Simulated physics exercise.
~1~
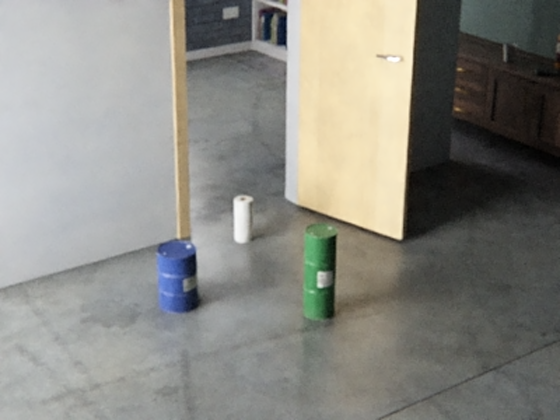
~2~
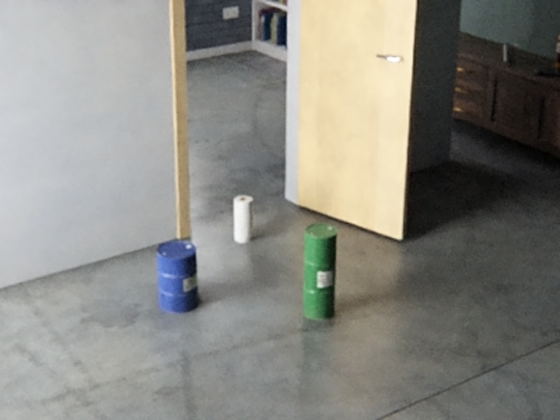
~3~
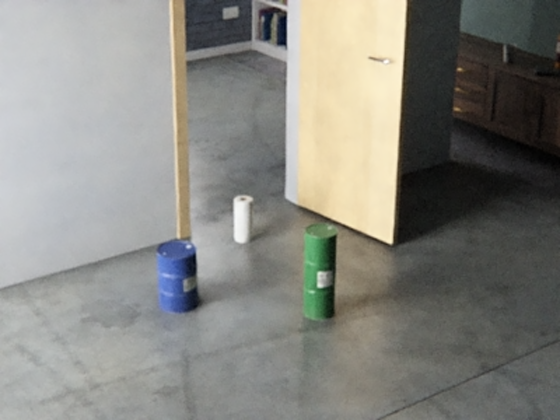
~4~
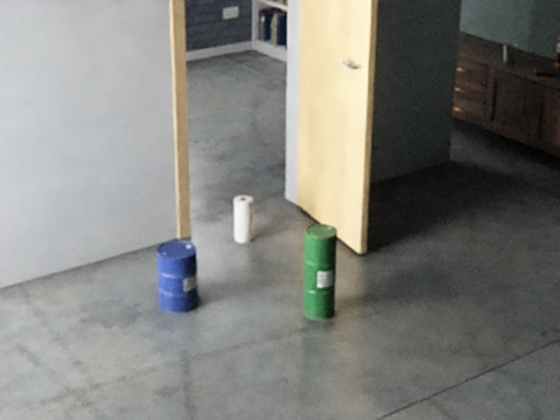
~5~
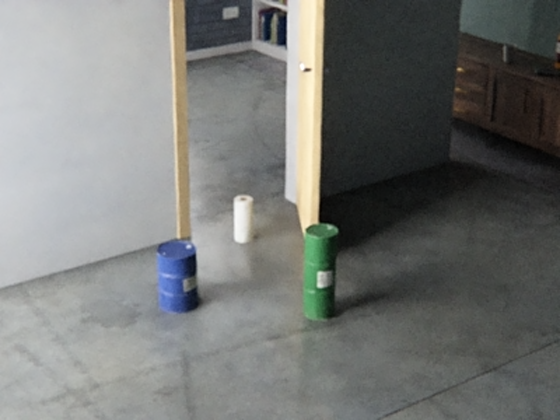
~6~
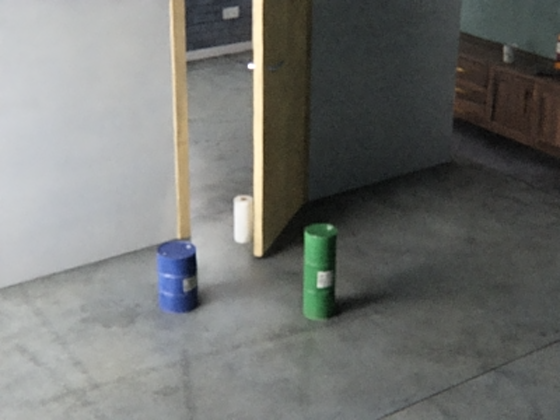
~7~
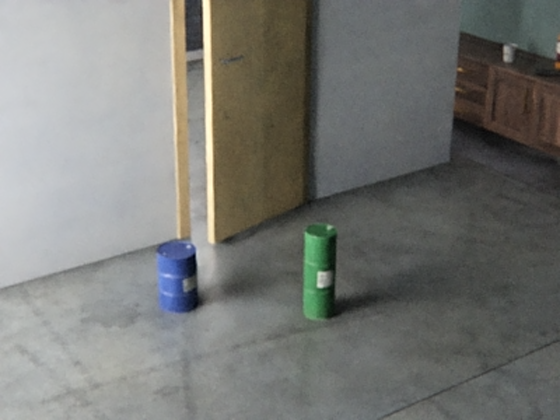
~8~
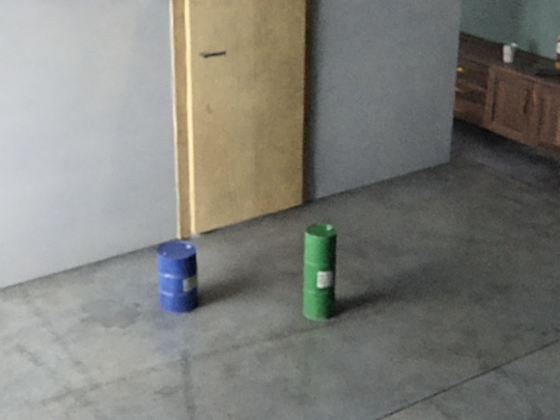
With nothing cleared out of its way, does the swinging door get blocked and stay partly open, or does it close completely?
The door closes completely. It swings past the canisters and ends up shut in the doorway, with the white roll no longer in sight.
